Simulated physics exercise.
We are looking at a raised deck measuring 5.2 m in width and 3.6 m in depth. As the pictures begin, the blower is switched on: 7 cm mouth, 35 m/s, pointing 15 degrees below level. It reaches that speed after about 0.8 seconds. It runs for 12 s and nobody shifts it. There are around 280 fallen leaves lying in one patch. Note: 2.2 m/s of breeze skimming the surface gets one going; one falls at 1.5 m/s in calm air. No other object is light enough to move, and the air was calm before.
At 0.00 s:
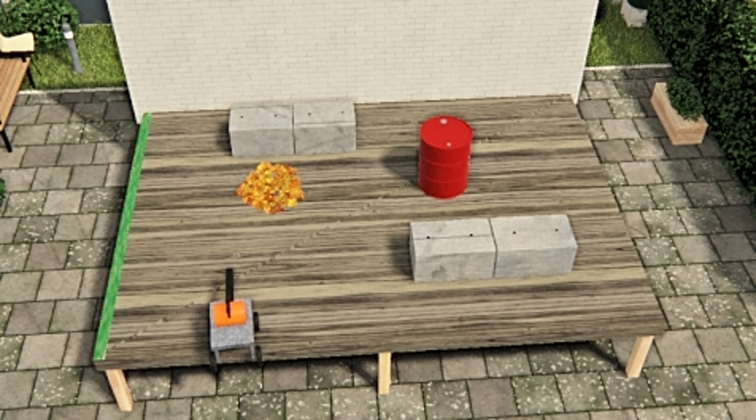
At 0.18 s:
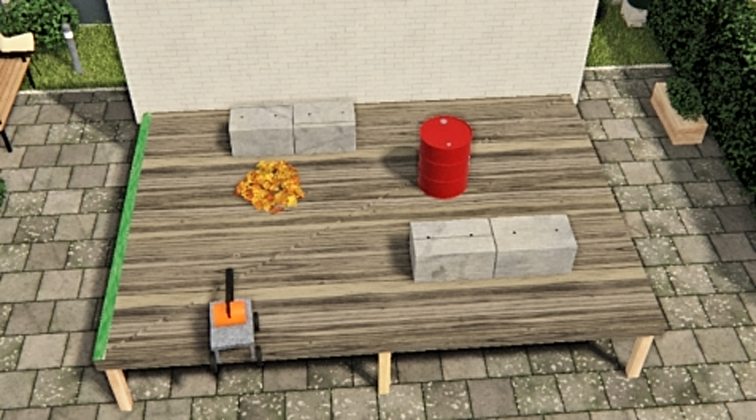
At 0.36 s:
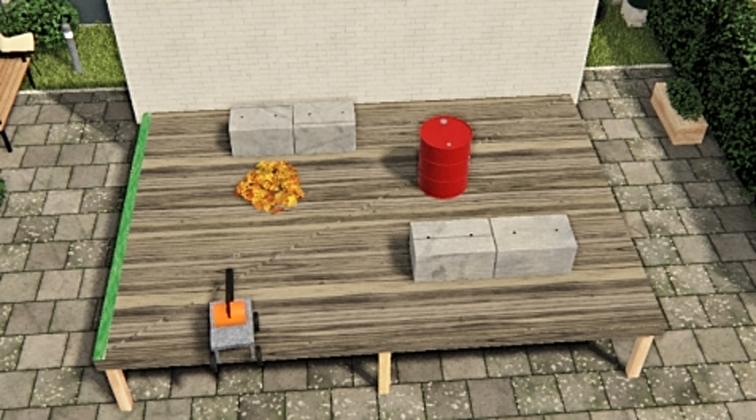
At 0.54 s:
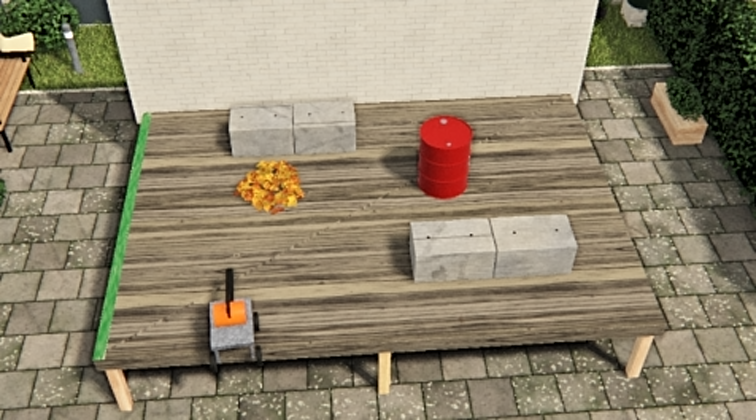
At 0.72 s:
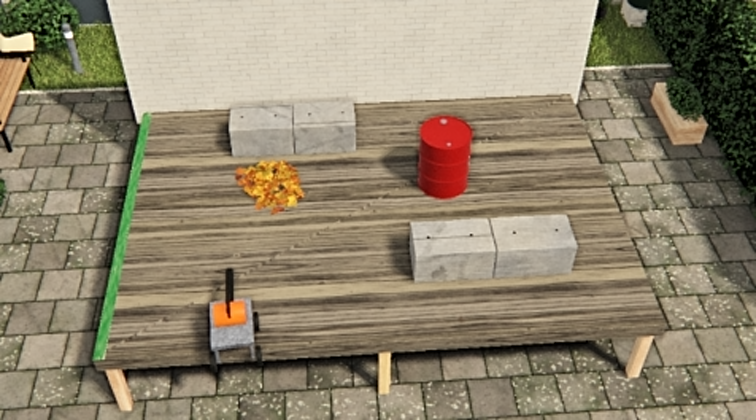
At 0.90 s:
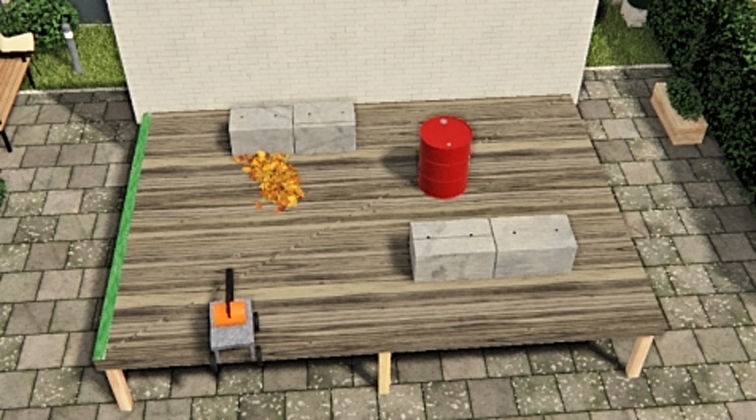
On a raised wooden deck with a red barrel, pale stone blocks and a small orange-and-grey blower, a heap of orange-yellow leaves lies still at first, then loosens and spreads slightly toward the blocks at the back.
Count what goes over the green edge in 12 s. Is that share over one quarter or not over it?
My guess is the share off that edge keeps within a quarter.
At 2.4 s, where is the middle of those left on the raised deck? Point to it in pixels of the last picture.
(314, 158), roughly.
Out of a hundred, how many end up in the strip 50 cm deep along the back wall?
Estimate: Around 0 percent.
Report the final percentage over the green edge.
About 1 per cent.
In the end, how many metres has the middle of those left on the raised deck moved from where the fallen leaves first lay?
About 0.8 metres.
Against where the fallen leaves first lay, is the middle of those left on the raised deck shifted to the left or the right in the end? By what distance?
Net drift: Rightward, close to 0.8 m.
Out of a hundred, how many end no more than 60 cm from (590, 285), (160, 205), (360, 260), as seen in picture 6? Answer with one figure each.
Taking the spots one by one, around 0 %, 0 % and 0 %.
After 2.4 s, 0 % are over the green edge; the middle of those still in play is near (314, 158); 31 % have settled or left.
After 3.8 s, 1 % are over the green edge; the middle of those still in play is near (325, 155); 45 % have settled or left.
After 6.6 s, 1 % are over the green edge; the middle of those still in play is near (334, 159); 61 % have settled or left.
After 12.0 s, at the end, 1 % are over the green edge; the middle of those still in play is near (340, 153).
